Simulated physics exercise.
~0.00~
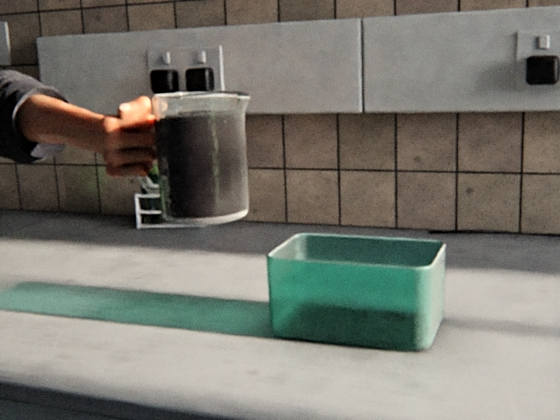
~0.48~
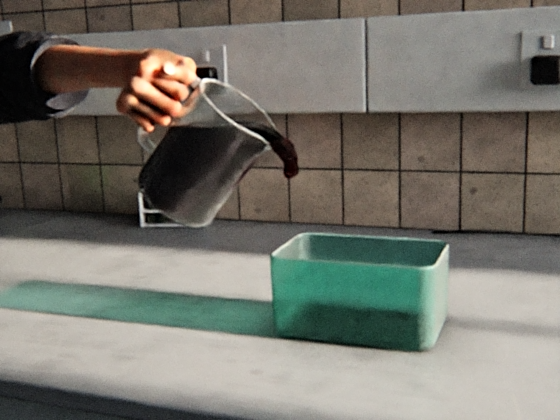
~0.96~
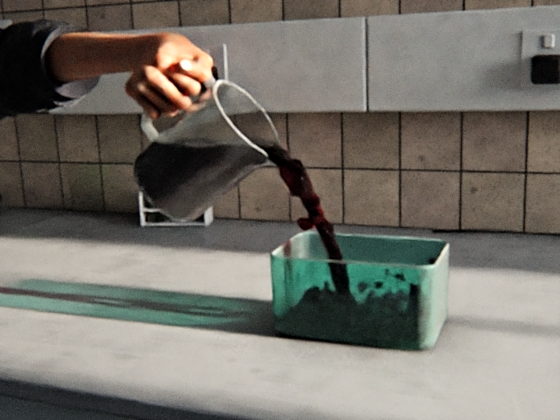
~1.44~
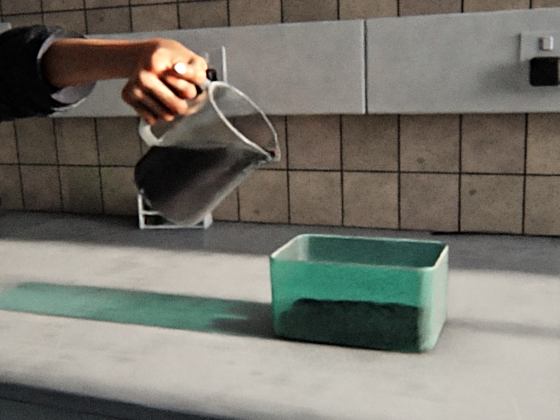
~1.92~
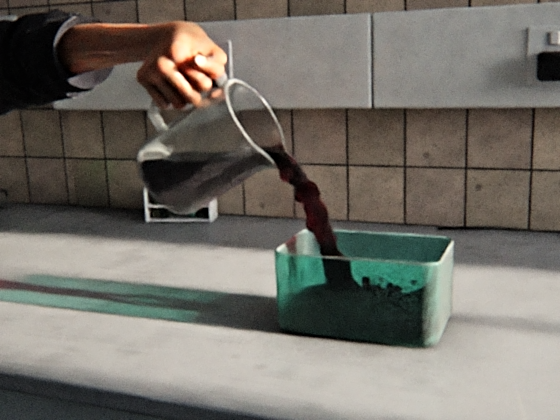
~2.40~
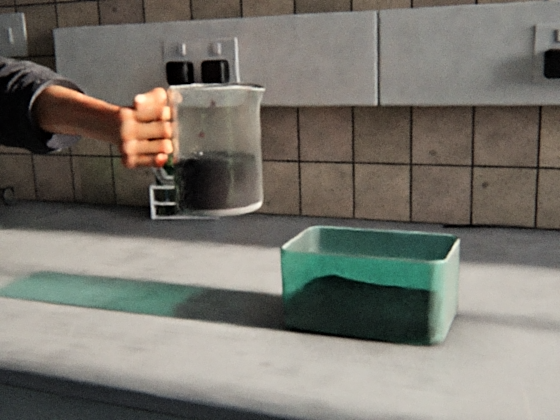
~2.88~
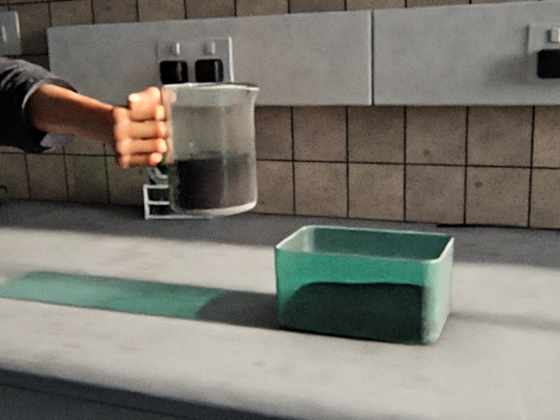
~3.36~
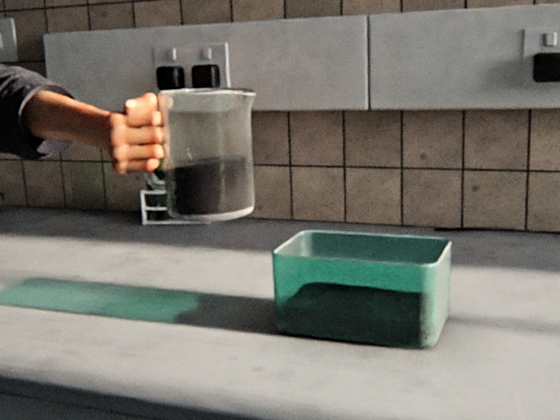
In this clip, a hand tilts a clear pitcher of dark red liquid and pours some into a green, see-through rectangular tub on a worktop, pauses, pours again, then levels the pitcher, leaving it partly full above the partly filled tub.
